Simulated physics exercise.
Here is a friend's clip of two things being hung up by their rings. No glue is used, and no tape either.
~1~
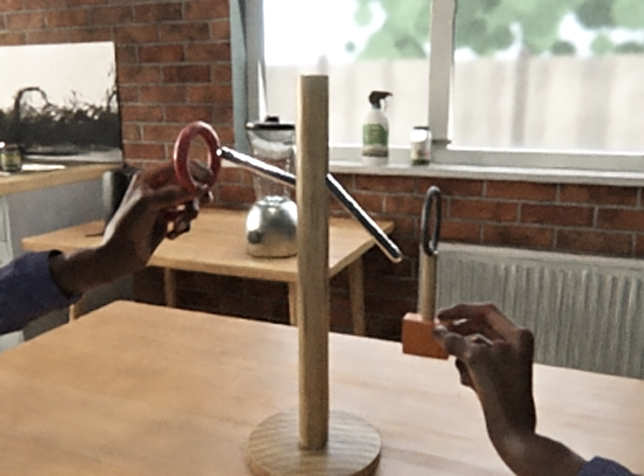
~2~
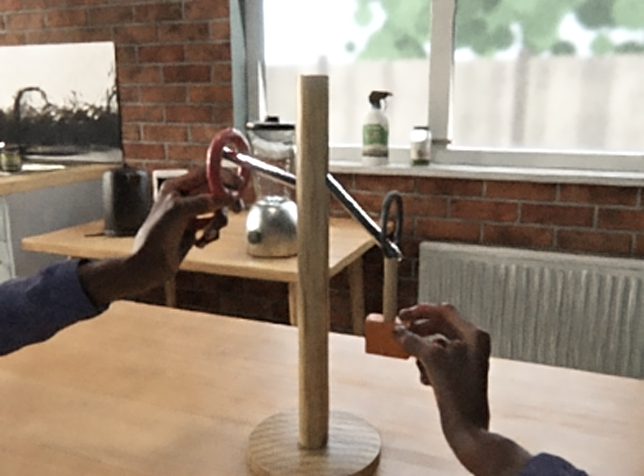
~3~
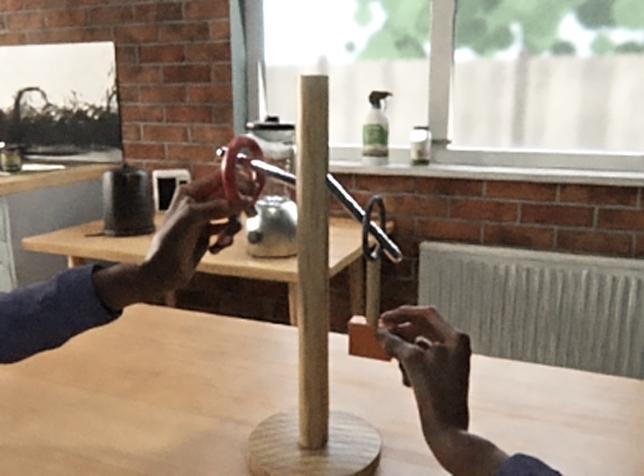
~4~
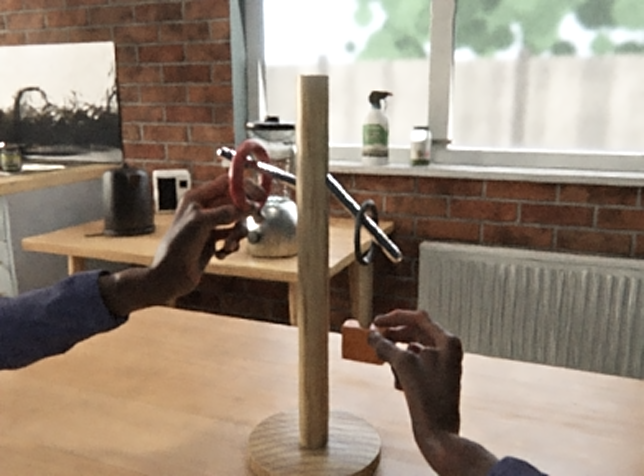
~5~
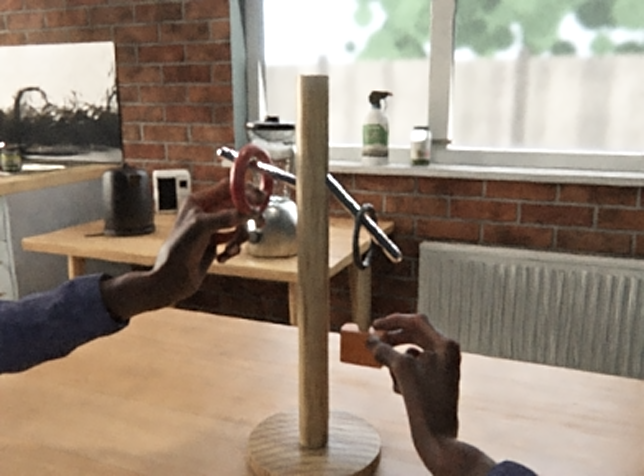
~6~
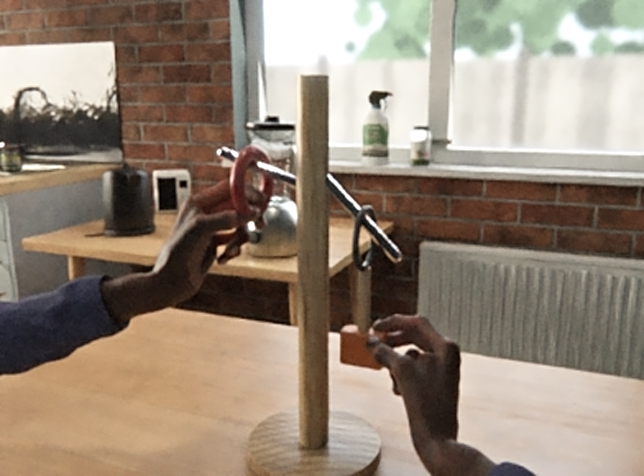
In a kitchen, two hands slide a red ring and an orange brush's loop onto opposite ends of a rod.
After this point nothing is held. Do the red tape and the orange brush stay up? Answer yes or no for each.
Answers: Red tape: Yes; orange brush: No.
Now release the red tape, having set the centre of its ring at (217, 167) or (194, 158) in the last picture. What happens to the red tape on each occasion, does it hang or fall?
The red tape falls off; drops to the table.
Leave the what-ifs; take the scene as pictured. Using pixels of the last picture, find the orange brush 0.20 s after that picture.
Look for its middle near pixel (400, 383).
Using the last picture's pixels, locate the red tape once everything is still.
You'll find it close to (292, 200).
Then, 0.20 s on from there, red tape turned 16° from its first pose near (266, 190); orange brush on its way down near (400, 384).
In the end, the red tape remains hooked, near (291, 200); the orange brush drops to the table.
